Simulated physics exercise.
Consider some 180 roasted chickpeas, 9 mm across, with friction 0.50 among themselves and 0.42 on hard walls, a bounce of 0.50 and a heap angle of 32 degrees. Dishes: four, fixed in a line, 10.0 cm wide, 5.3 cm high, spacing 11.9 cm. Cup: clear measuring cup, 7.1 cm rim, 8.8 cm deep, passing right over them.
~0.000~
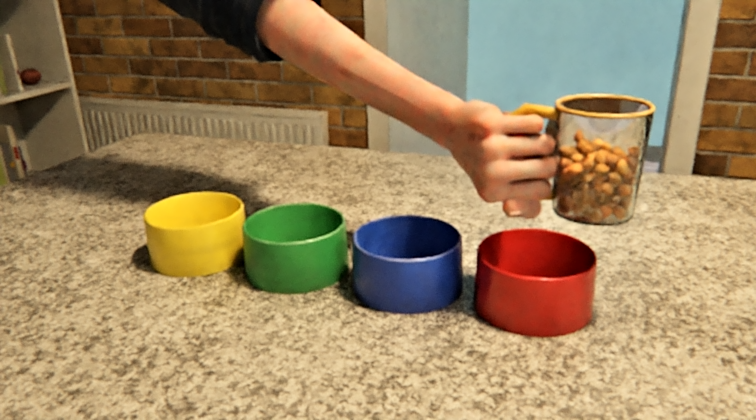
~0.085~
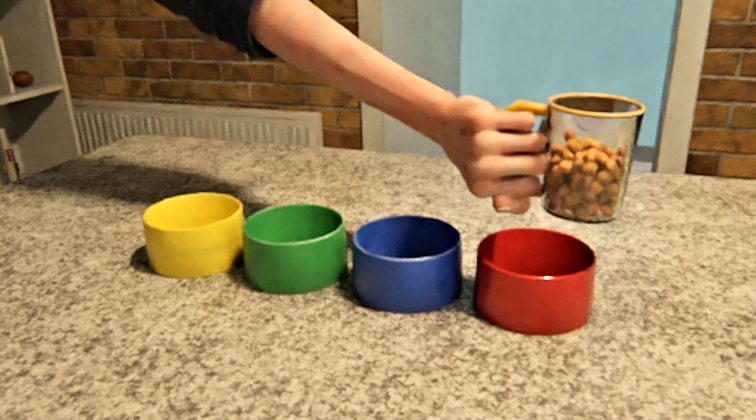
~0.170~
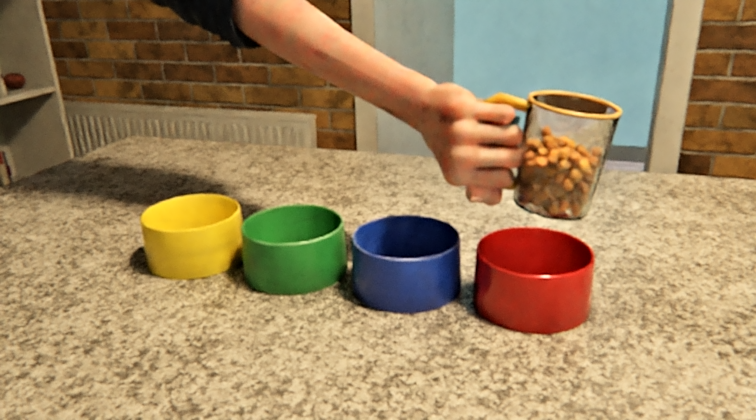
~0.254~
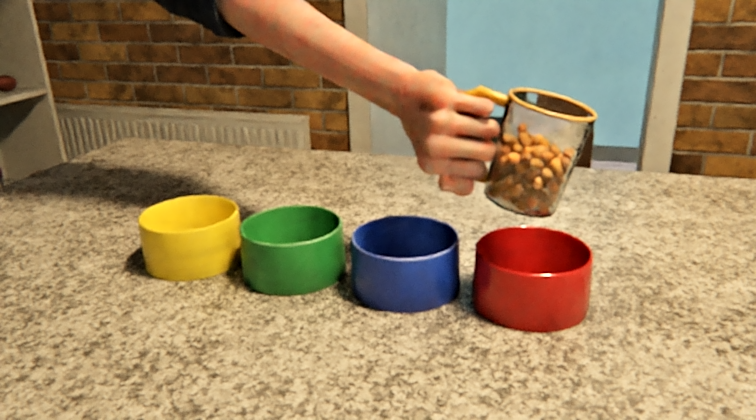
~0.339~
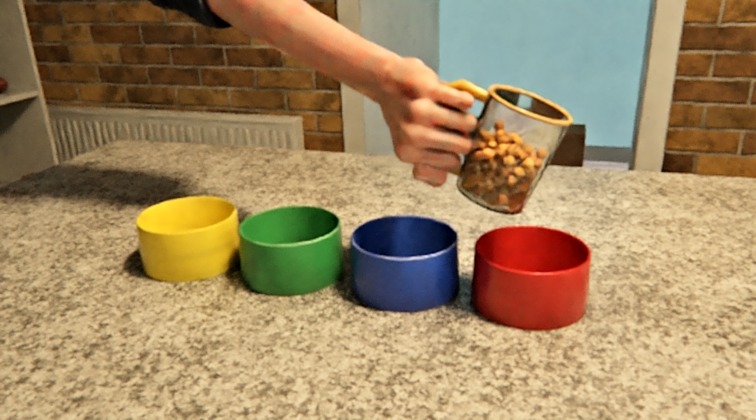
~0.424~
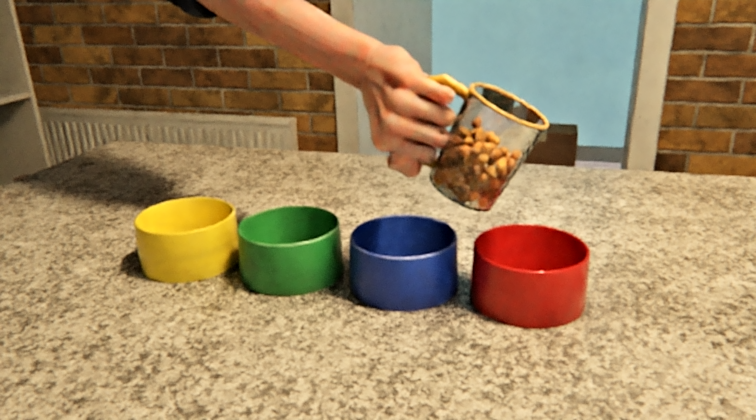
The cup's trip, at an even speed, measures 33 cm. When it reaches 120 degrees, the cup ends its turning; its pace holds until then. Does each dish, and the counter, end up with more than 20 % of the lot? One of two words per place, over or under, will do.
Red - under, blue - under, green - over, yellow - under, counter - under.
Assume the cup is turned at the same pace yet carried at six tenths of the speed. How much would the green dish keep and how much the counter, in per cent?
Green 10, counter 30.
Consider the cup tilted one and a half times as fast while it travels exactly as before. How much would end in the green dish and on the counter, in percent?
Green 80; counter 20.
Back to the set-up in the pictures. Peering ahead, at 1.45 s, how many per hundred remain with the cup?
Load share: Near 95 percent.
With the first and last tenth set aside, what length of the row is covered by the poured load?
6 cm.
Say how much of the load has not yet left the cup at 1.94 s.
Roughly 15 %.
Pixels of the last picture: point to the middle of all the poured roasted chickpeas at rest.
Look around (302, 256) in the last picture.
After 1.04 s, tilt 70 degrees; cup holds 100 %.
After 1.45 s, tilt 100 degrees; cup holds 95 %.
After 1.94 s, tilt 120 degrees; cup holds 15 %, green 80 %.
In the end, at 2.7 s, red 0 %, blue 0 %, green 100 %, yellow 0 %, counter 0 %.
